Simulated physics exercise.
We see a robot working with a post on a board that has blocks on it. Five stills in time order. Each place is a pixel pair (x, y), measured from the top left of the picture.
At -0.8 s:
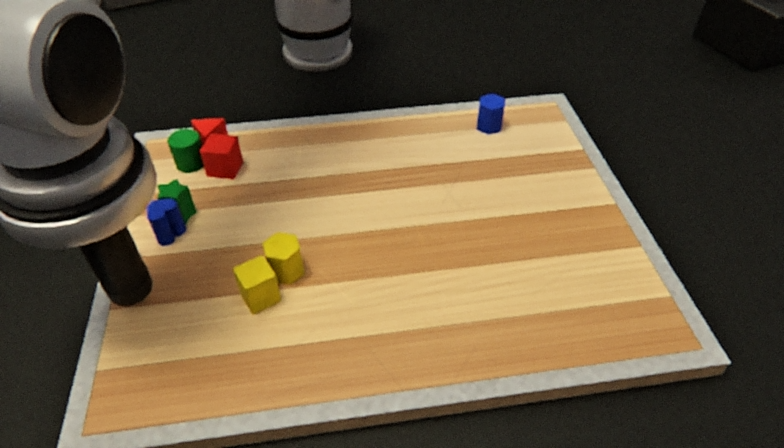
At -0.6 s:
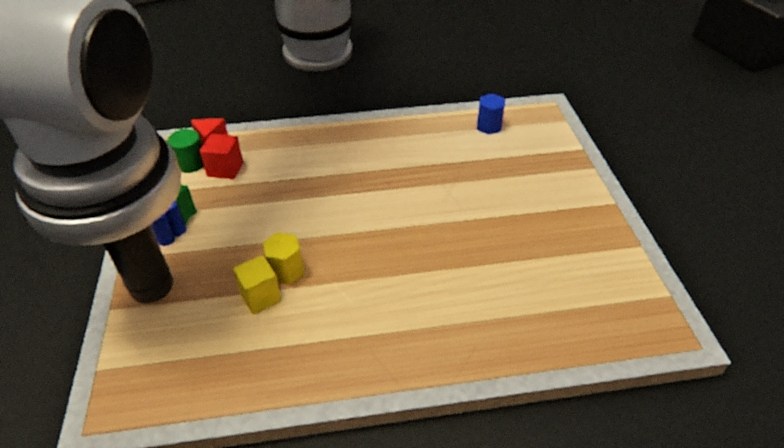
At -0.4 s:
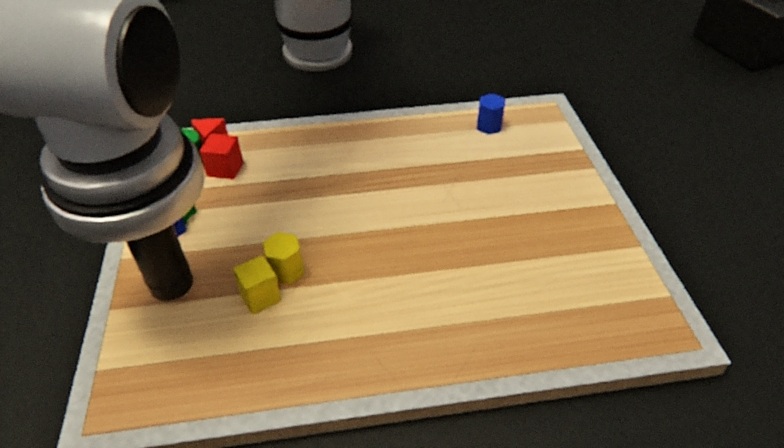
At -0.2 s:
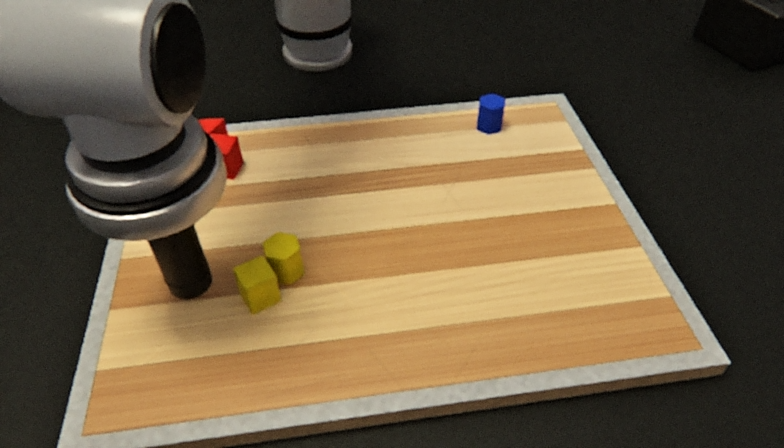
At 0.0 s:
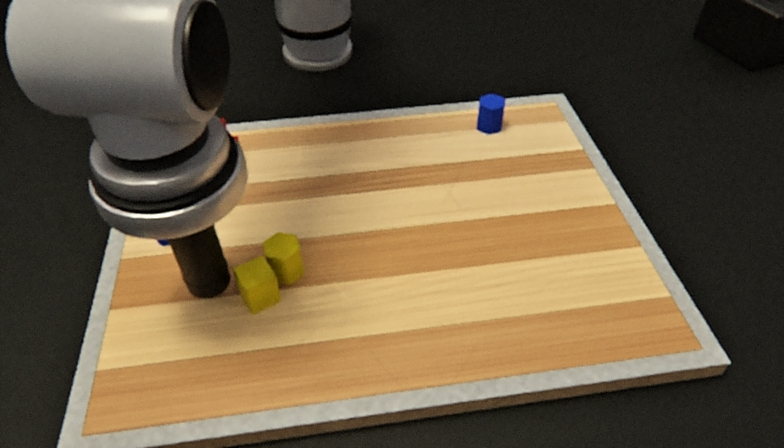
We see a robot arm with a dark post over a striped wooden board holding small red, green, blue and yellow blocks; the post moves steadily right toward two yellow blocks, which stay in place.
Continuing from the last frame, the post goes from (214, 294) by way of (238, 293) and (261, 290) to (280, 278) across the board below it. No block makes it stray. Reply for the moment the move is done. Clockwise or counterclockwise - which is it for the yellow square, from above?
It swings round clockwise.
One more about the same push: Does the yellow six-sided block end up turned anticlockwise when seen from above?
I expect so.
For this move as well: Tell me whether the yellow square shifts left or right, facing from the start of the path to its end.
Seen from start to end, it moves right.
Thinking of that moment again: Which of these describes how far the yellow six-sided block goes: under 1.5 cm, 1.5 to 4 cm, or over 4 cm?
It will fall in the middle band, 1.5 to 4 cm.
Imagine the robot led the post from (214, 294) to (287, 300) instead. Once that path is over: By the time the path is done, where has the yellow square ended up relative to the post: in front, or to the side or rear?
The post should keep driving it forward.
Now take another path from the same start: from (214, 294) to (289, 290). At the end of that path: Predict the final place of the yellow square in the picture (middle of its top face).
My prediction: (312, 284).
The first path, step by step. Halfway along, post (247, 280); yellow square (282, 276), turned 20° clockwise; yellow six-sided block (286, 243), turned 10° anticlockwise.
At the end, post (277, 266); yellow square (297, 275), turned 60° clockwise; yellow six-sided block (302, 230), turned 25° anticlockwise.
